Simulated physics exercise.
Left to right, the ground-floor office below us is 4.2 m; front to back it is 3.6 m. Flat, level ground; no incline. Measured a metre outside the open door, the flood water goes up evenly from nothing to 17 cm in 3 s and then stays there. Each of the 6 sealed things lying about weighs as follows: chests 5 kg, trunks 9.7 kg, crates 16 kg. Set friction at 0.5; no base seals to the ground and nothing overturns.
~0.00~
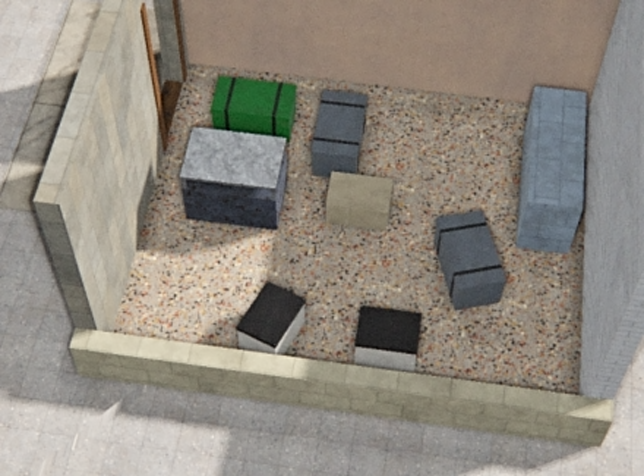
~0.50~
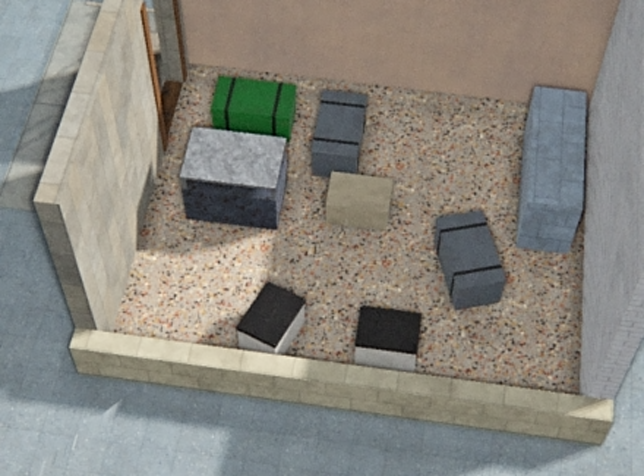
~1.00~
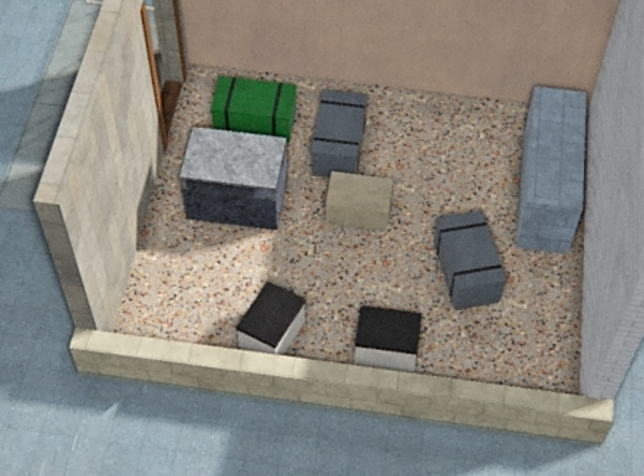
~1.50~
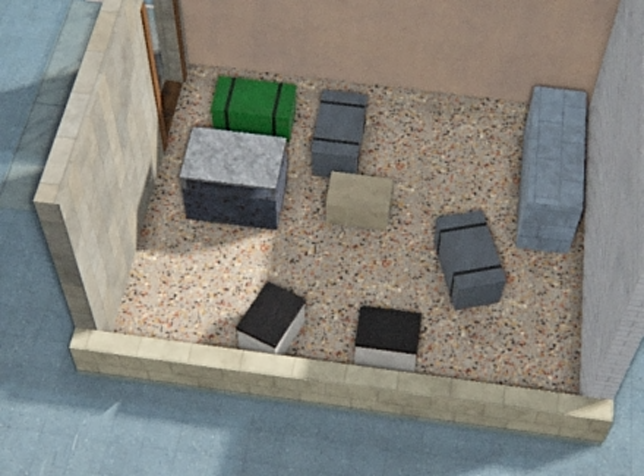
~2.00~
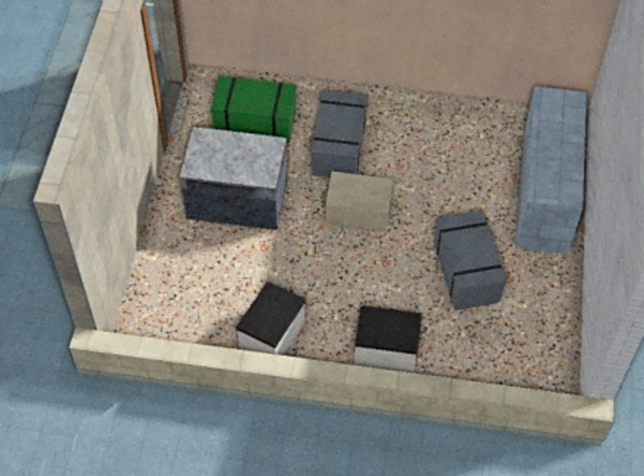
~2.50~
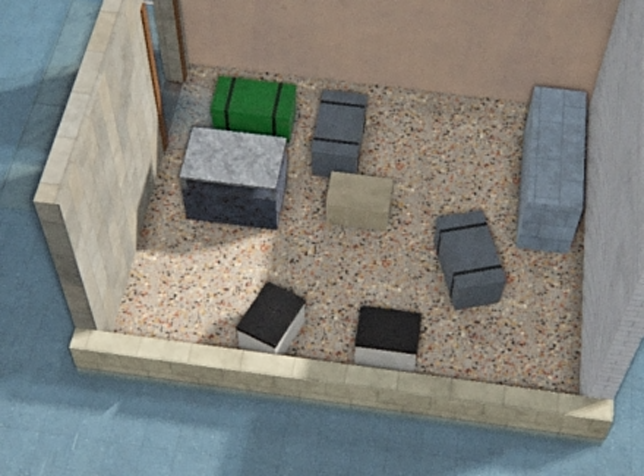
In a ground-floor office, the trunks and blocks stay still while water covers the ground outside.
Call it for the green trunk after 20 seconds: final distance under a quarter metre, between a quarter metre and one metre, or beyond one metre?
Beyond one metre.
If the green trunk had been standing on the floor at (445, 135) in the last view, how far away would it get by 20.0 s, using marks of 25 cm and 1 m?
Short answer, it is taken a long way.
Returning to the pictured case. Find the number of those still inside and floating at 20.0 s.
Total: 6.
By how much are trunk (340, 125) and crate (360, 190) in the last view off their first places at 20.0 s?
250 cm, 100 cm.
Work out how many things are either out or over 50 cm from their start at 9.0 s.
It comes to 3.
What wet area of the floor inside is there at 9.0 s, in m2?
The covered patch comes to about 13 m2.
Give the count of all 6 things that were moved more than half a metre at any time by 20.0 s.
6.
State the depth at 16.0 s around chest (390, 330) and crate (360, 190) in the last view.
Some 9 cm at the first, some 6 cm at the second.
After 4.0 s the green trunk is near (285, 98), 0.3 m from its start, afloat; 1 afloat.
After 9.0 s the green trunk is near (447, 206), 2.3 m from its start, afloat; 2 afloat.
After 16.0 s the green trunk is near (334, 244), 2.0 m from its start, afloat; 5 afloat.
After 20.0 s the green trunk is near (327, 268), 2.2 m from its start, afloat; 6 afloat.
